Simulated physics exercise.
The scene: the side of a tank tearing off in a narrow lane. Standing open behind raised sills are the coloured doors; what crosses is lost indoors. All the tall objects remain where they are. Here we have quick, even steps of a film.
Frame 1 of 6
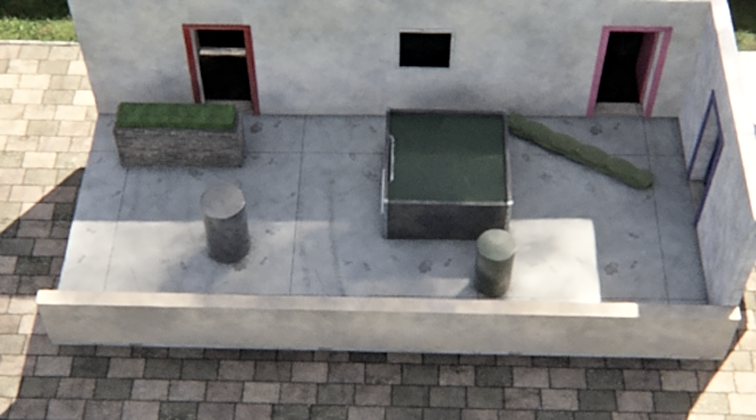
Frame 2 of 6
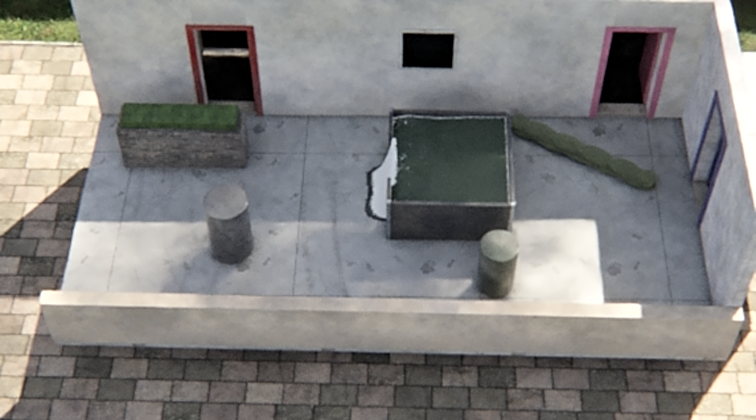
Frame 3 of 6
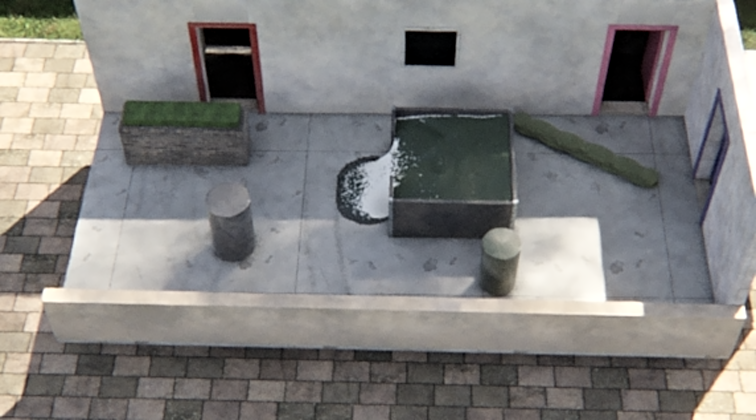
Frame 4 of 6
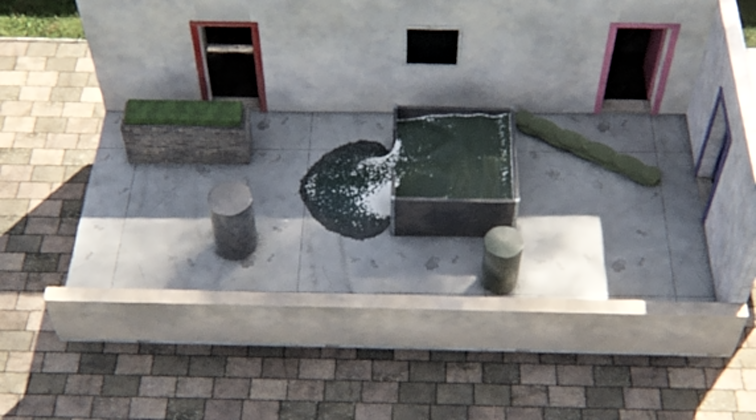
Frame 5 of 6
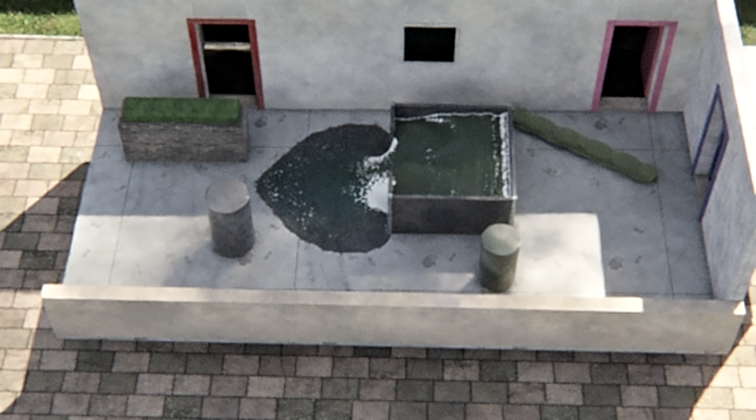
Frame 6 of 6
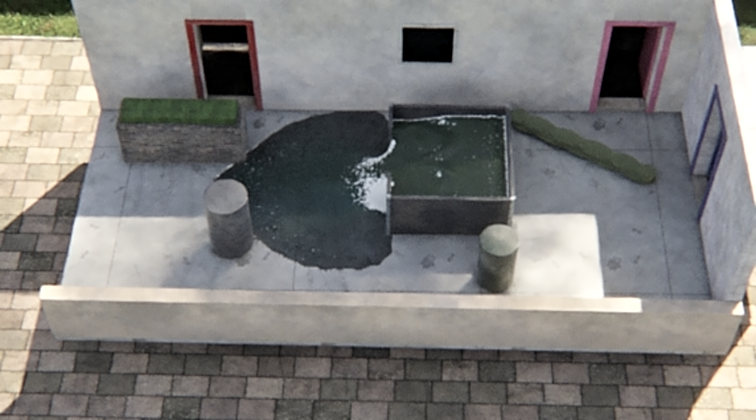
Dark water bursts from the left side of a square, green-topped tank in a pale walled yard, seen from high above with paving outside the low front wall. Around it stand a hedge-topped stone block, two grey-green cylinders, a long green strip, and red, pink and blue-framed openings. White foam churns at the gap as the pool fans leftward across the floor, reaching the left cylinder, while the view shifts very slightly.
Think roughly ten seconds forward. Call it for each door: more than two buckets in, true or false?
Blue door false, red door true, pink door false.
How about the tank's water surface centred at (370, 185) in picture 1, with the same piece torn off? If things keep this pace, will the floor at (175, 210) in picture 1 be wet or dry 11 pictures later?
At that place: Wet.
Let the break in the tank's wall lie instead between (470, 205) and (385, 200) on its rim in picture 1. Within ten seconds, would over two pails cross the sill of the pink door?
I reckon pink sits short of it.
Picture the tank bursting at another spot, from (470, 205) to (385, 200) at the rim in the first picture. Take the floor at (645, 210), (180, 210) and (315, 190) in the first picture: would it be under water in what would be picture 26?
Going through them one by one, I'd say waterlogged, then high and dry, then high and dry.
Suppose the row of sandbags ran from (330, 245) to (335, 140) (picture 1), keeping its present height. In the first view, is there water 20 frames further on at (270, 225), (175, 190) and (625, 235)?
Result - soaked, soaked, still bare.
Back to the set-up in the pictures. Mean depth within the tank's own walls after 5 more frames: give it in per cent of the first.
Estimate: Around 64 %.
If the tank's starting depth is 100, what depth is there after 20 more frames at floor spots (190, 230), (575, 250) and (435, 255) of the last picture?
My figures are about 2, 0 and 0 percent.
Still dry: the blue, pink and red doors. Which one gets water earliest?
It's the one in red.
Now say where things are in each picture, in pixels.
The first picture shows the water tank at (447, 159) is whole and still.
In the second picture, the front is at (377, 216), out from the gap at (391, 178).
In the third picture, the front is at (347, 213), out from the gap at (394, 178).
In the fourth picture, the front is at (305, 192), out from the gap at (396, 176).
In the fifth picture, the front is at (263, 192), out from the gap at (393, 175).
In the sixth picture, water pours out at (391, 175) and has run to a hidden place.
A moment on, water covers 35 % of the floor; the blue door not reached, the red door under two buckets in, the pink door not reached.
Next, water covers 40 % of the floor; the blue door not reached, the red door over two buckets in, the pink door not reached.
Then, water covers 45 % of the floor; the blue door not reached, the red door far over two buckets in, the pink door not reached.
Later, water covers 55 % of the floor; the blue door not reached, the red door far over two buckets in, the pink door not reached.
In the end, water covers 55 % of the floor; the blue door not reached, the red door far over two buckets in, the pink door not reached.
